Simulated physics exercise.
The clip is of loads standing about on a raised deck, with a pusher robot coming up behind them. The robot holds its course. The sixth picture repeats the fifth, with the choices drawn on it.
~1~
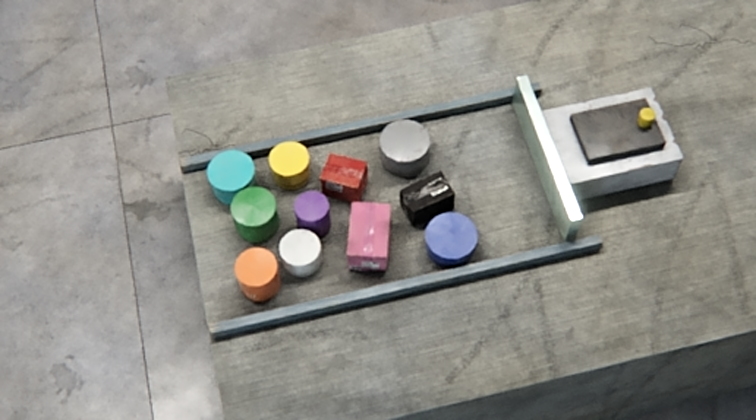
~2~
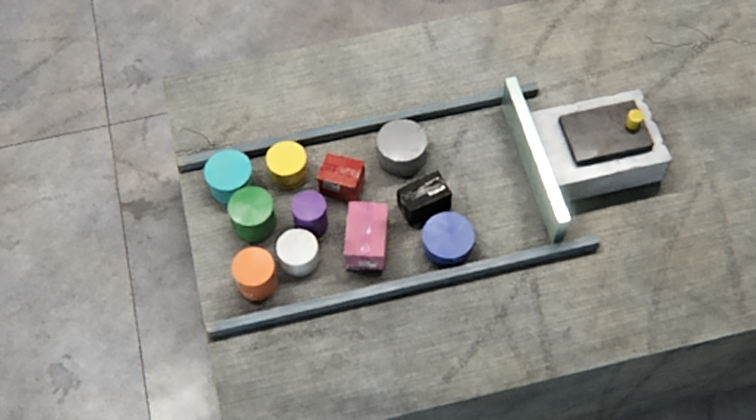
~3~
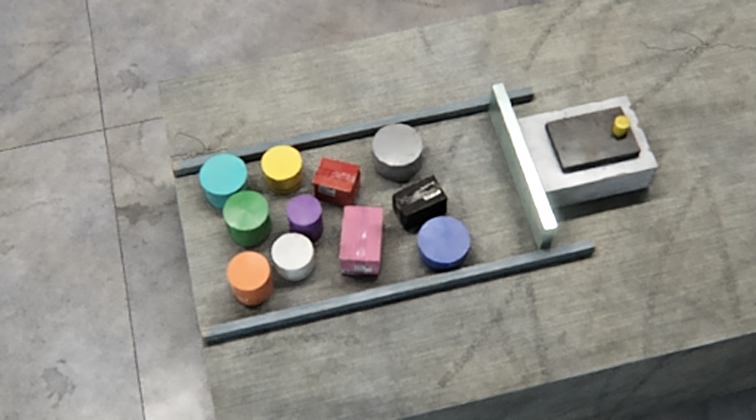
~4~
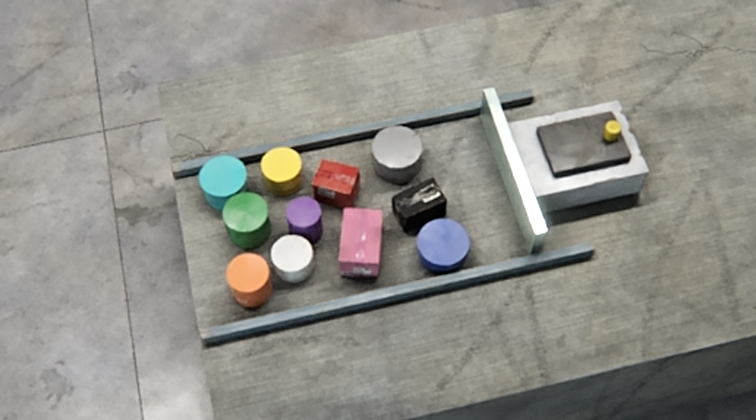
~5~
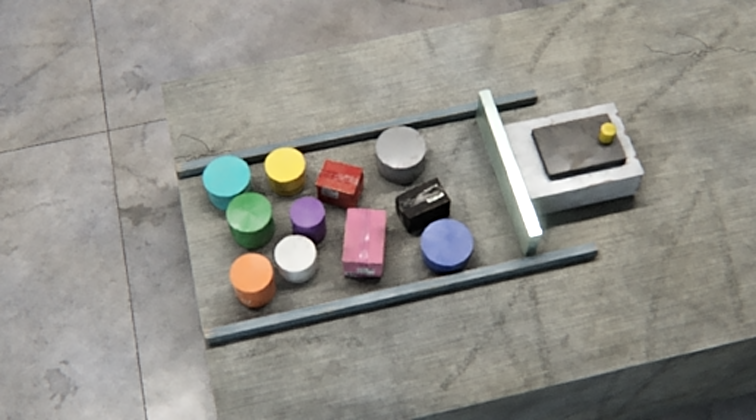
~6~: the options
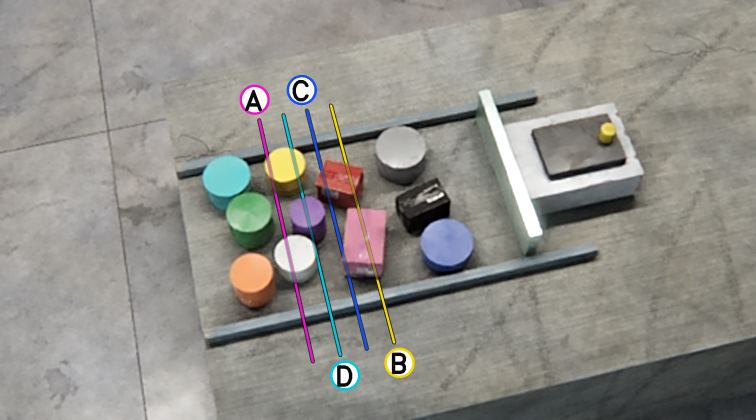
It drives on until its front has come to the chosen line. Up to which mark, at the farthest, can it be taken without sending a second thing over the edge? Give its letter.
No farther than D.
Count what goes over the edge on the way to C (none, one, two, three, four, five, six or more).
The count is none.
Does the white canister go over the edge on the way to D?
By then, no.
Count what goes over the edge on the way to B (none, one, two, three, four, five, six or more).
By then, none.
On the marked copy, A at (284, 233); B at (361, 216); C at (335, 222); D at (310, 227).
Following D. Soon after the start, robot (503, 161); blue pail (422, 253); grey canister (394, 157).
Later, robot (433, 176); orange pail (234, 288); green canister (244, 221).
In the end, robot (378, 188); orange pail (205, 305); turquoise pail (193, 195); none fallen.
As for the rest, A drops four; B is within the limit but short; C is within the limit but short.
